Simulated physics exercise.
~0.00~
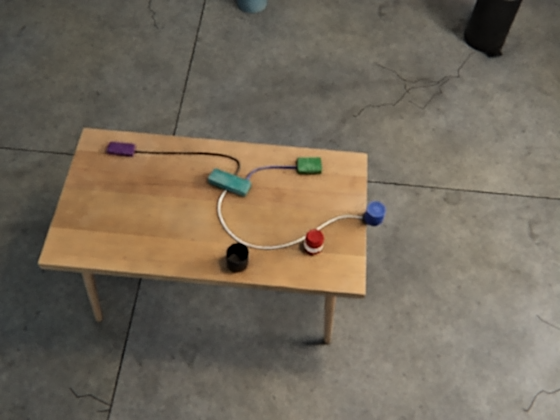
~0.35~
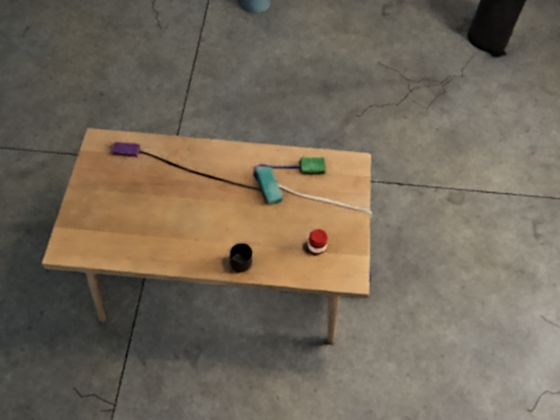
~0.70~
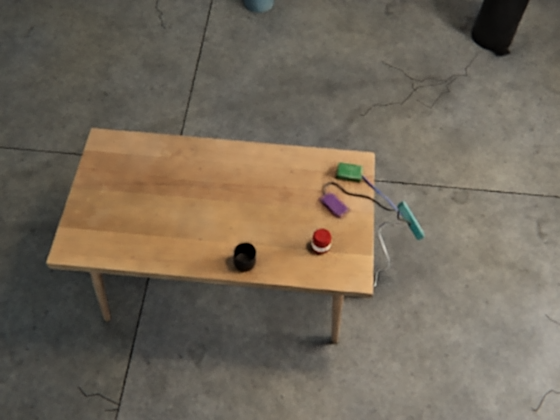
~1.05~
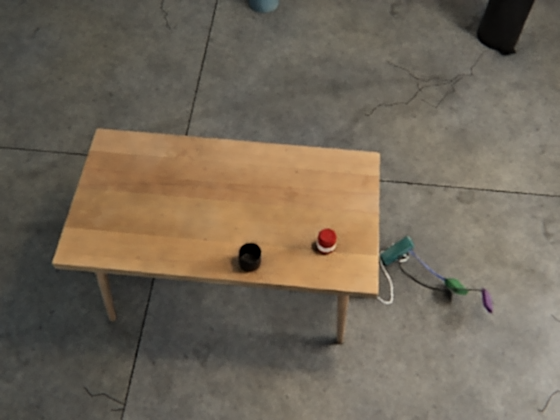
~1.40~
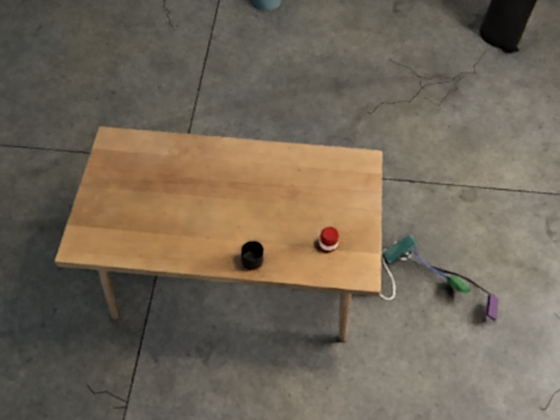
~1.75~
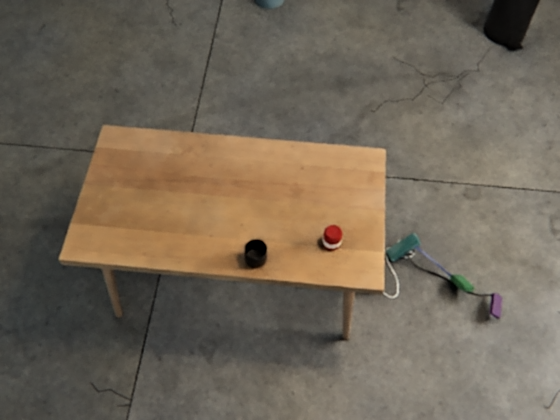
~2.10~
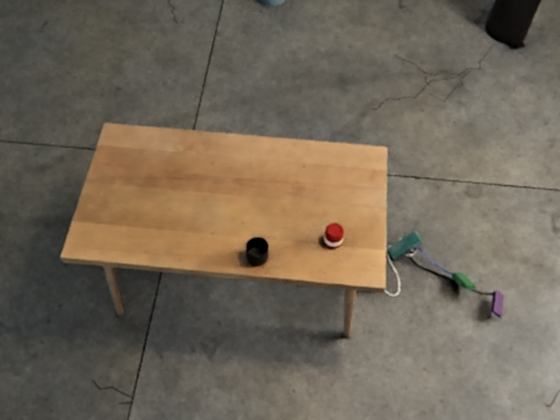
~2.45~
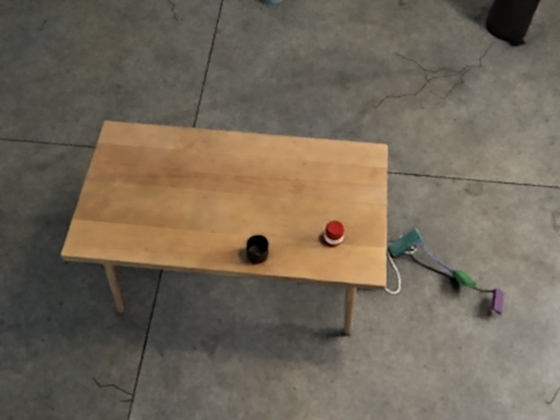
The blue speaker drops off the table's right edge, dragging the strip and its devices down.
